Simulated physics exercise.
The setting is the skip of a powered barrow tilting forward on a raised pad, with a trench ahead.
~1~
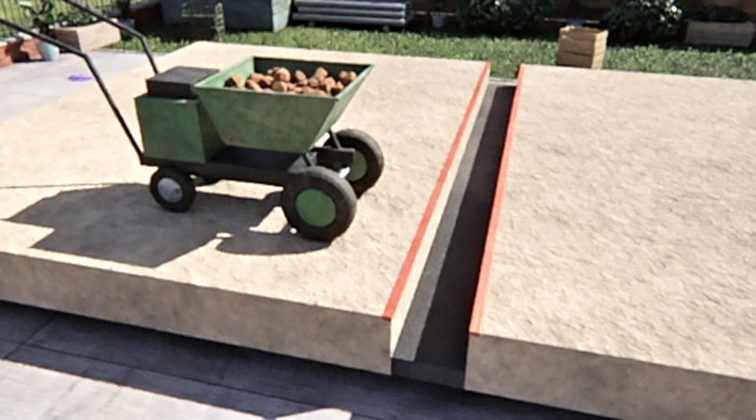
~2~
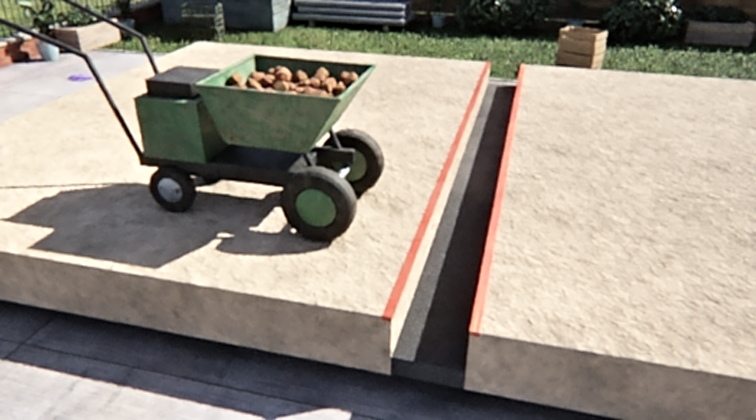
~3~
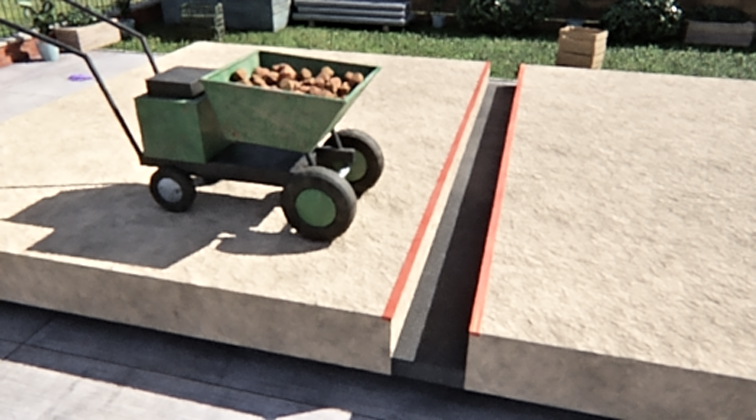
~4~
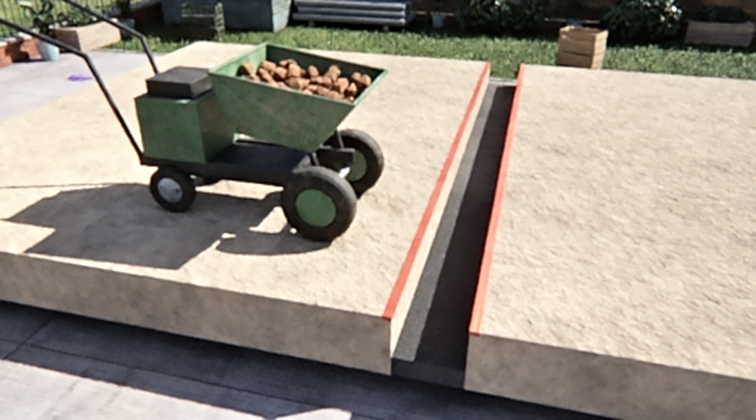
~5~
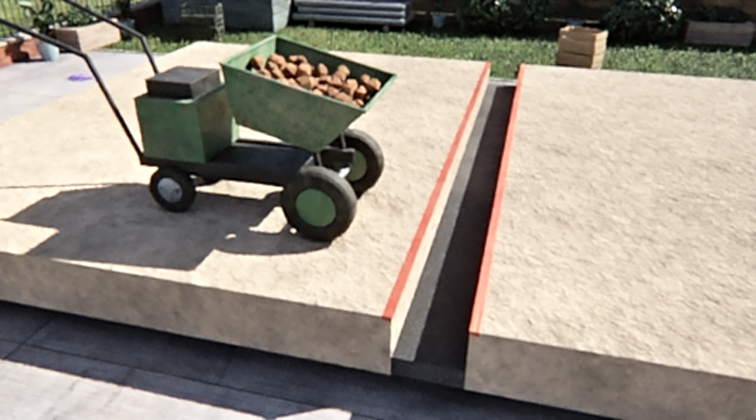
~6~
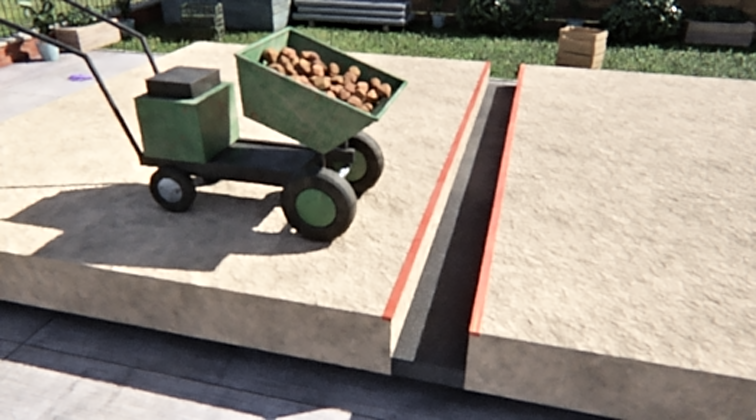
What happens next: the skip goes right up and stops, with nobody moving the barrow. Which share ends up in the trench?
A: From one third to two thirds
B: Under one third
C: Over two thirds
C, over two thirds.
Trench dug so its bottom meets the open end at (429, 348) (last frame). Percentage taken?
It works out to some 80 per cent.
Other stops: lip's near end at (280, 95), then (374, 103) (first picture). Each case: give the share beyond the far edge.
About 0 %, then 70 %.
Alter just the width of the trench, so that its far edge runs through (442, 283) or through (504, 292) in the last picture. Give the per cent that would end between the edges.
In turn 30 and 100 in a hundred.
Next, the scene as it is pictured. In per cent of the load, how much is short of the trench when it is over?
About 0 %.
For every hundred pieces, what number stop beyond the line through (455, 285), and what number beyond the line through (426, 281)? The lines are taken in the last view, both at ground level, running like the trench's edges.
Close to 50 and 80 per cent respectively.
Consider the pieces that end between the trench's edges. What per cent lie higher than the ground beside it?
0 per cent or so.
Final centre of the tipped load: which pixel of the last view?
Resting centre, last frame: Roughly (467, 251).
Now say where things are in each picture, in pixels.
In the first picture, lip of the skip (336, 100), level; top of the load (287, 90), clay clods; first edge of the trench (403, 277); far edge (483, 289), the trench over half as wide as the skip, and about half as deep as wide.
In the second picture, lip of the skip (338, 101), level; top of the load (289, 89).
In the third picture, lip of the skip (344, 103), tipped barely; top of the load (284, 79).
In the fourth picture, lip of the skip (353, 106), tipped a little; top of the load (281, 76).
In the fifth picture, lip of the skip (364, 112), tipped a little; top of the load (280, 80).
In the sixth picture, lip of the skip (376, 120), tipped clearly; top of the load (292, 76); first edge of the trench (403, 277); far edge (483, 289).
Just after the last frame, skip tipped steeply; every one in the skip.
A moment on, skip tipped right over; the larger part in the skip; about a tenth in or heaped over the trench; just a few beyond it; about a tenth falling.
Further on, skip tipped right over; roughly a quarter in the skip; roughly two thirds in or heaped over the trench; roughly a quarter beyond it.
When it is over, skip tipped right over; the larger part in or heaped over the trench; roughly a quarter beyond it.
